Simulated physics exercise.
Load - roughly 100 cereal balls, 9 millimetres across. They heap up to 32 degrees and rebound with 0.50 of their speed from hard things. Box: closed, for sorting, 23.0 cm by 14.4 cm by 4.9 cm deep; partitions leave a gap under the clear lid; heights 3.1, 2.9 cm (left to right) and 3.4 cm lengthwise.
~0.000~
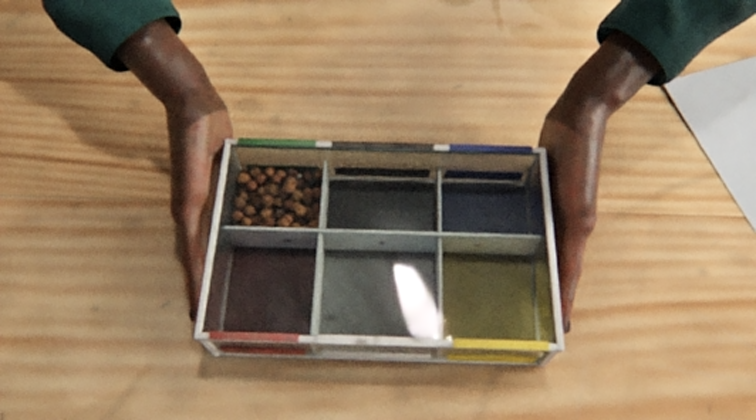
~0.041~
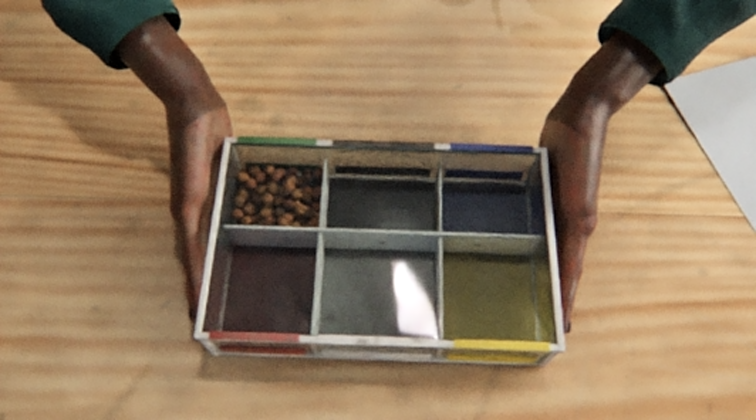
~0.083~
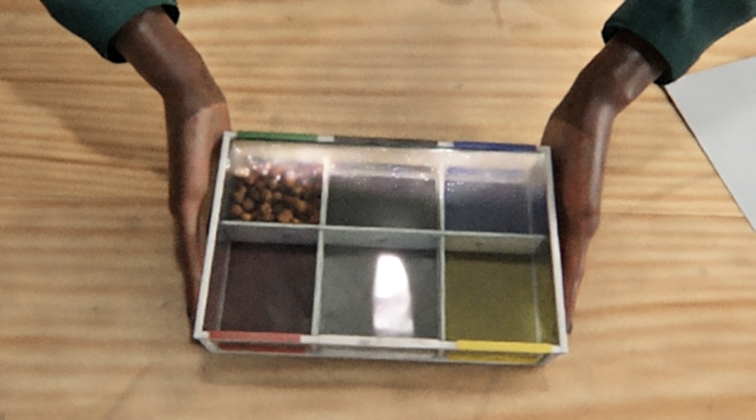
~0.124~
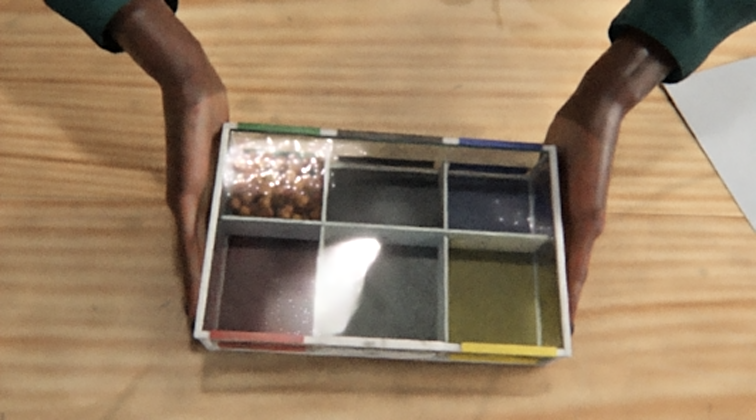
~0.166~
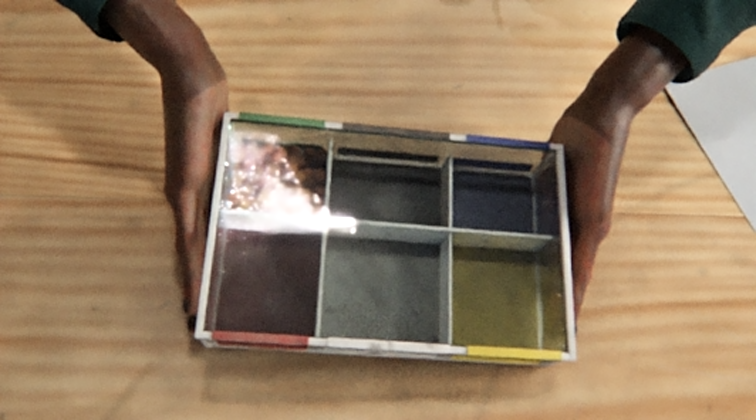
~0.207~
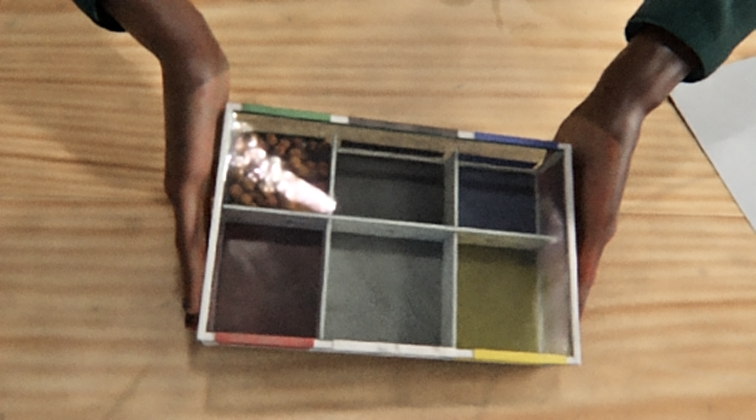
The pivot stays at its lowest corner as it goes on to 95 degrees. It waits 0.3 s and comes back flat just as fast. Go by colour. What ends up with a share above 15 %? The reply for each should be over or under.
For red it is under, for blue it is under, for green it is over, for yellow it is over, for white it is under, for black it is under.
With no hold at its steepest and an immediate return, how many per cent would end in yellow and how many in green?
In per cent: Yellow 20, green 70.
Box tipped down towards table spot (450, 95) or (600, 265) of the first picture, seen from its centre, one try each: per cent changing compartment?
That would be close to 10 per cent and then close to 50 per cent.
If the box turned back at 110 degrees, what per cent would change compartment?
Estimate: Around 40 %.
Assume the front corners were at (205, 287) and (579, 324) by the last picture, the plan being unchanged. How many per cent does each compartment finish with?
By the end red holds 0%, blue holds 15%, green holds 80%, yellow holds 0%, white holds 0% and black holds 5%.
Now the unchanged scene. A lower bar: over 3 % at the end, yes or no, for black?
Note, black: Confirmed.
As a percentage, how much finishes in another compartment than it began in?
Around 30 per cent.
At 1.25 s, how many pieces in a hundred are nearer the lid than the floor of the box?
About 60 %.
Then, at 1.25 s, tilt 95 degrees; green 80 %, yellow 15 %, white 5 %.
After 1.95 s, tilt 49 degrees; green 75 %, yellow 20 %, black 5 %.
After 2.68 s, tilt 0 degrees; green 70 %, yellow 20 %, black 5 %.
By 3.4 s all is still; red 0 %, blue 0 %, green 70 %, yellow 20 %, white 0 %, black 5 %.
